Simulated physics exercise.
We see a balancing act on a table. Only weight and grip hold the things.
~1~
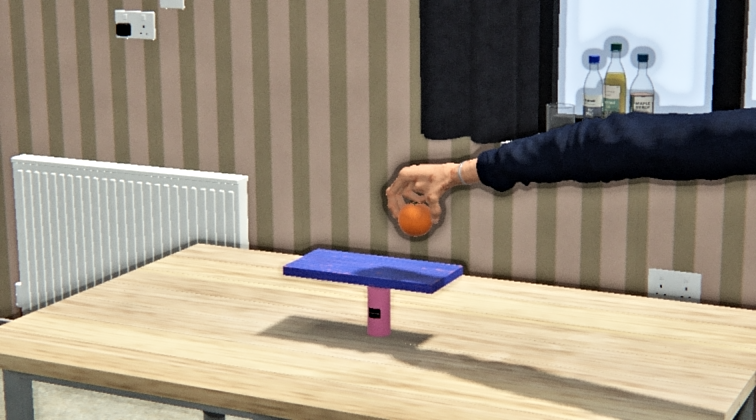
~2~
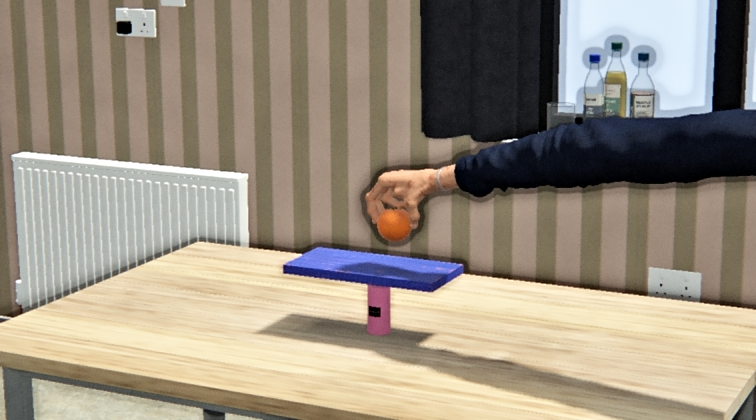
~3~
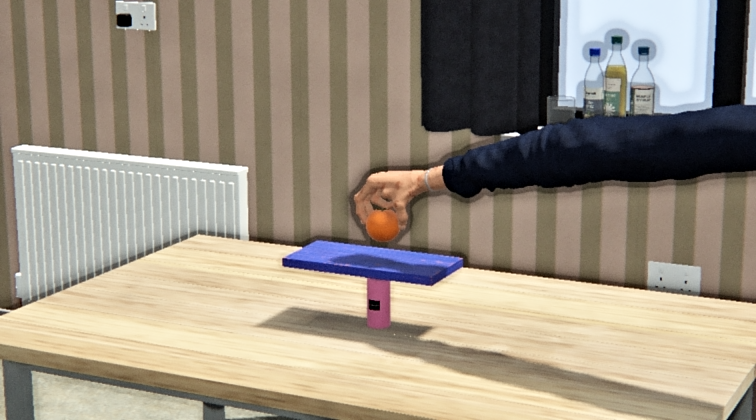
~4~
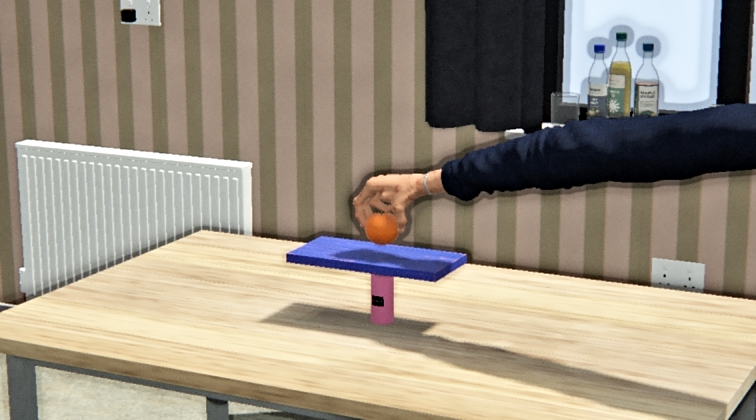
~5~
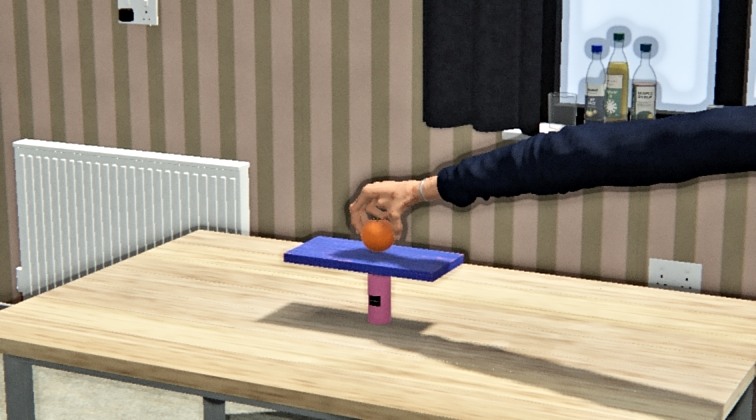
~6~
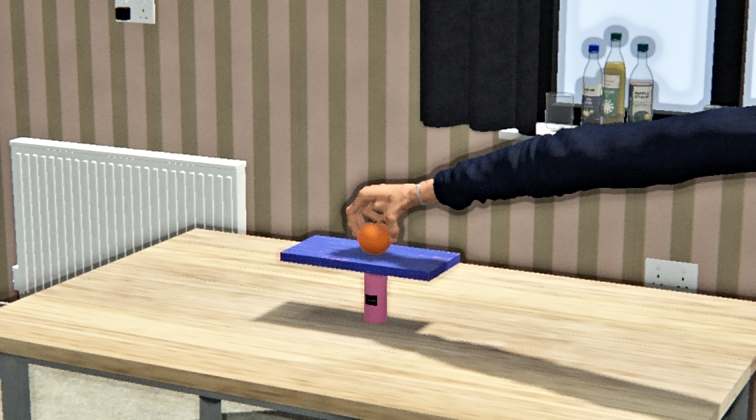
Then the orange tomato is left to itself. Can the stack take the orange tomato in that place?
In the end the stack holds.
Then, 0.30 s on from there, no change.
Then, 0.70 s on from there, orange tomato resting near (375, 238).
In the end, all 3 unmoved. At the end, from the last picture's camera, orange tomato near (374, 238). The stack stays up.
